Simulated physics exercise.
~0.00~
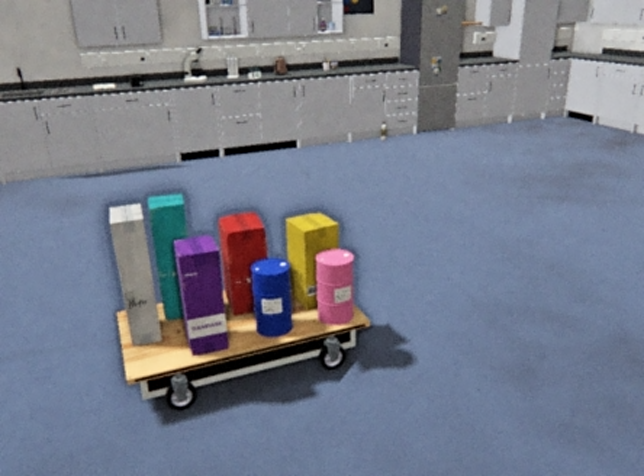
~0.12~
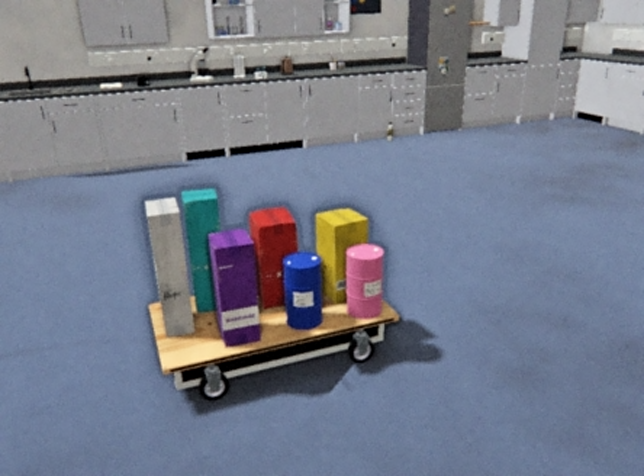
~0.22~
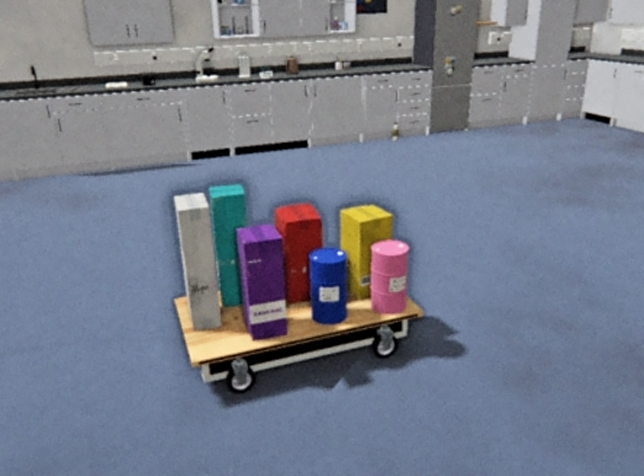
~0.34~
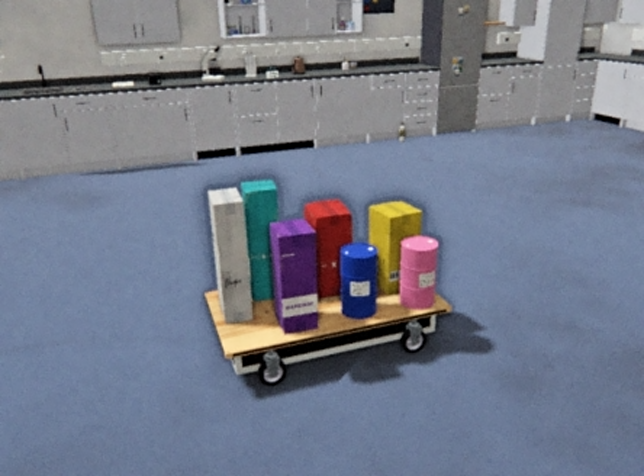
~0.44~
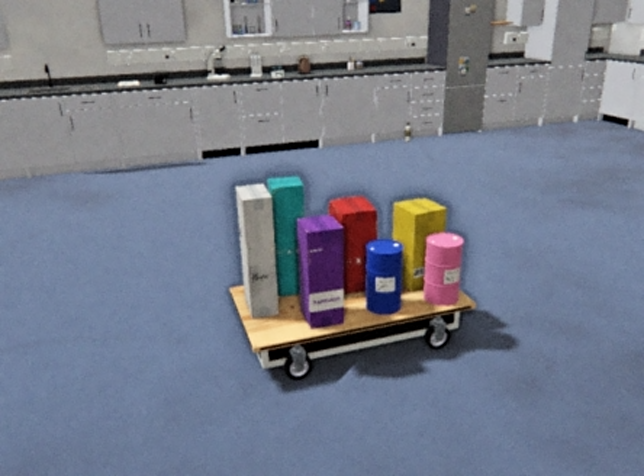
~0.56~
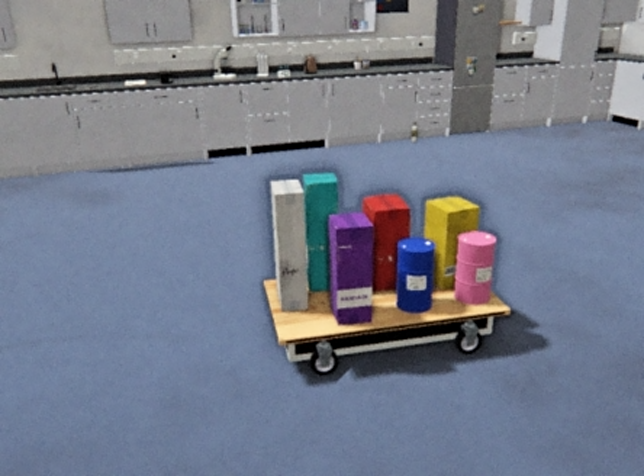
In a room lined with grey cabinets and counters, a flat wooden-decked cart carrying five upright boxes and two canisters, one blue and one pink, rolls steadily to the right across the blue floor, turning slightly.
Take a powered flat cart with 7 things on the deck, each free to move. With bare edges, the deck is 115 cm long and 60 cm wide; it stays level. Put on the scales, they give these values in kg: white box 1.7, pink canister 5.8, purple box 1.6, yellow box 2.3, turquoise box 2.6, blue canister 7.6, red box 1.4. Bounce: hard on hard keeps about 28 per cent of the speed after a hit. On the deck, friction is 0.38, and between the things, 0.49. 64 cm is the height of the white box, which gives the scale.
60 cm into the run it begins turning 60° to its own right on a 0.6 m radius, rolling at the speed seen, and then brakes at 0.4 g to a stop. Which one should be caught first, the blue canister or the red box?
The latter of the two.
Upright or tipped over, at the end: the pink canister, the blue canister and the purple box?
Here's how it ends: The pink canister comes down, the blue canister never goes down, and the purple box comes down.
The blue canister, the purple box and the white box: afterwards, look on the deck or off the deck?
Observed: Blue canister remains in bounds; purple box remains in bounds; white box remains in bounds.
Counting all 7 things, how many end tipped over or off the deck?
The number is 6.
By 0.86 s, cart has run 120 cm, turned 43°; yellow box and red box now off the deck; blue canister 24 cm from its spot near (503, 290); pink canister tilted 7°.
By 1.26 s, cart has run 171 cm, turned 60°; pink canister and turquoise box now off the deck; blue canister 29 cm from its spot near (632, 344); purple box 2 cm from its spot.
By 1.86 s, cart has run 178 cm, turned 60°, stopped; blue canister 31 cm from its spot; white box tilted 43°; purple box tilted 38°.
When it is over (3.3 s), off the deck, pink canister, yellow box, turquoise box and red box; lying over on the deck, white box and purple box; not toppled but over 10 cm from the start, blue canister. Blue canister was never lost; red box went at 0.84 s.
